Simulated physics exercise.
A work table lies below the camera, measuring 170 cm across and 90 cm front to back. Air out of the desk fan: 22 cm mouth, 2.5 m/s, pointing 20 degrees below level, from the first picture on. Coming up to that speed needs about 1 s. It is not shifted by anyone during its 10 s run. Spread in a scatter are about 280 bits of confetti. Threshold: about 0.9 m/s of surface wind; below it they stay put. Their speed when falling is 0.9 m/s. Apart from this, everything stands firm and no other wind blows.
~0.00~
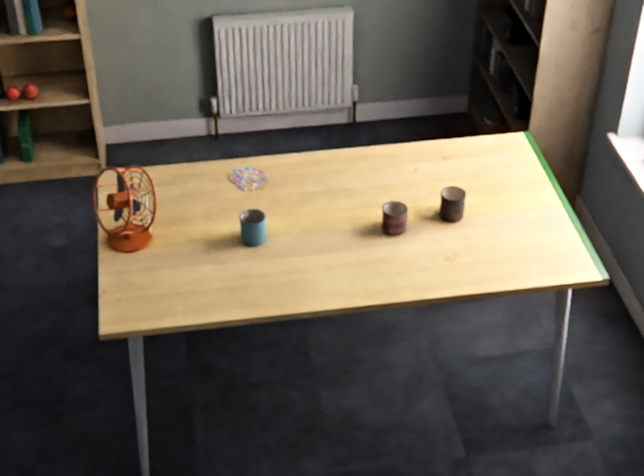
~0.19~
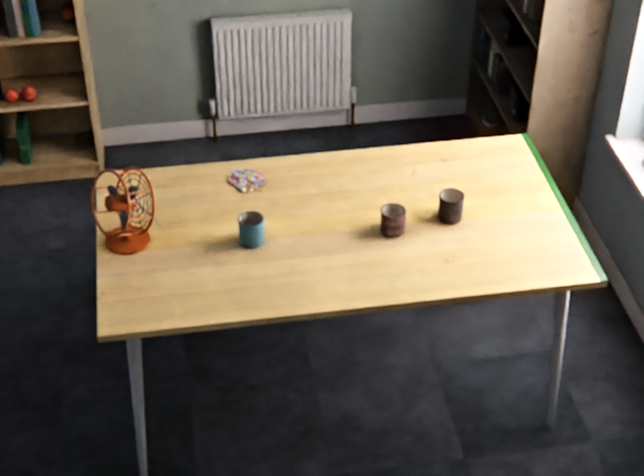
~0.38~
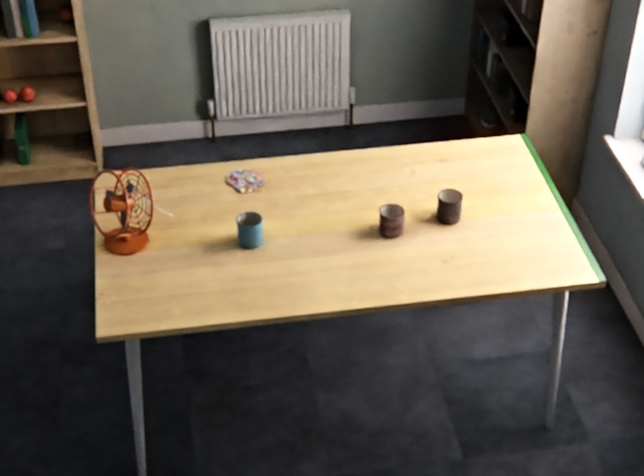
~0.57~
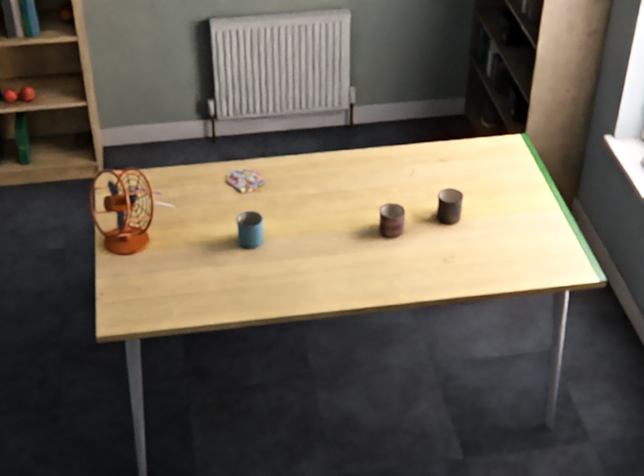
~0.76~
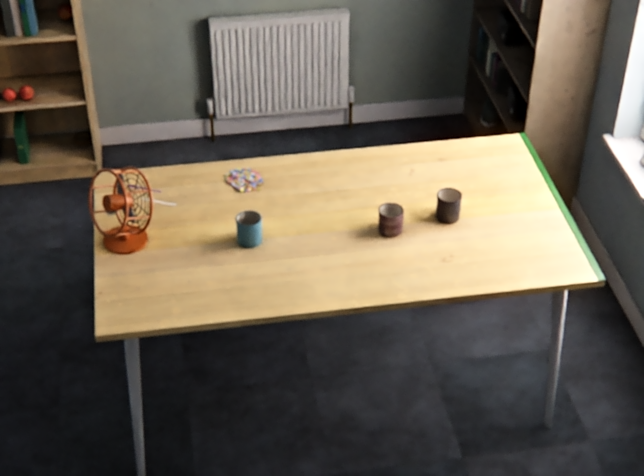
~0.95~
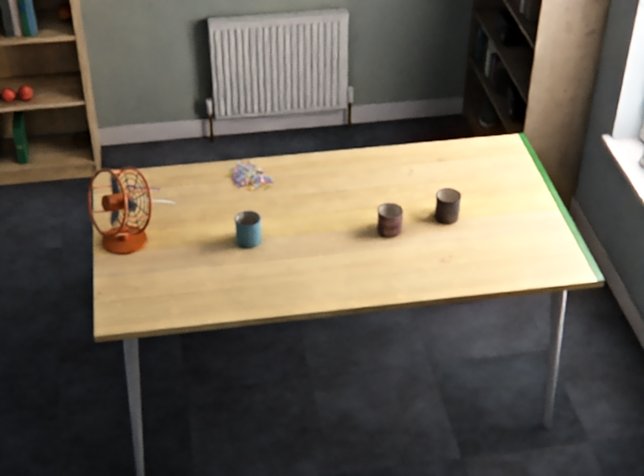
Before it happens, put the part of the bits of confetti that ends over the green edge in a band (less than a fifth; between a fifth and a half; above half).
I think fewer than one in five will wind up past that edge.
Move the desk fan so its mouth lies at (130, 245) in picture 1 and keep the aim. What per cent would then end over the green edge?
In that case roughly 0 percent.
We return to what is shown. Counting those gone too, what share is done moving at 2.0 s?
My guess would be around 100 %.
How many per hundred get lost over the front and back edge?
About 0 per cent front and 100 per cent back.
After 2.0 s, 0 % are on the move or not yet settled, 0 % are over the green edge.
After 3.2 s, 0 % are on the move or not yet settled, 0 % are over the green edge.
After 5.5 s, 0 % are on the move or not yet settled, 0 % are over the green edge.
After 10.0 s, at the end, 0 % are over the green edge.
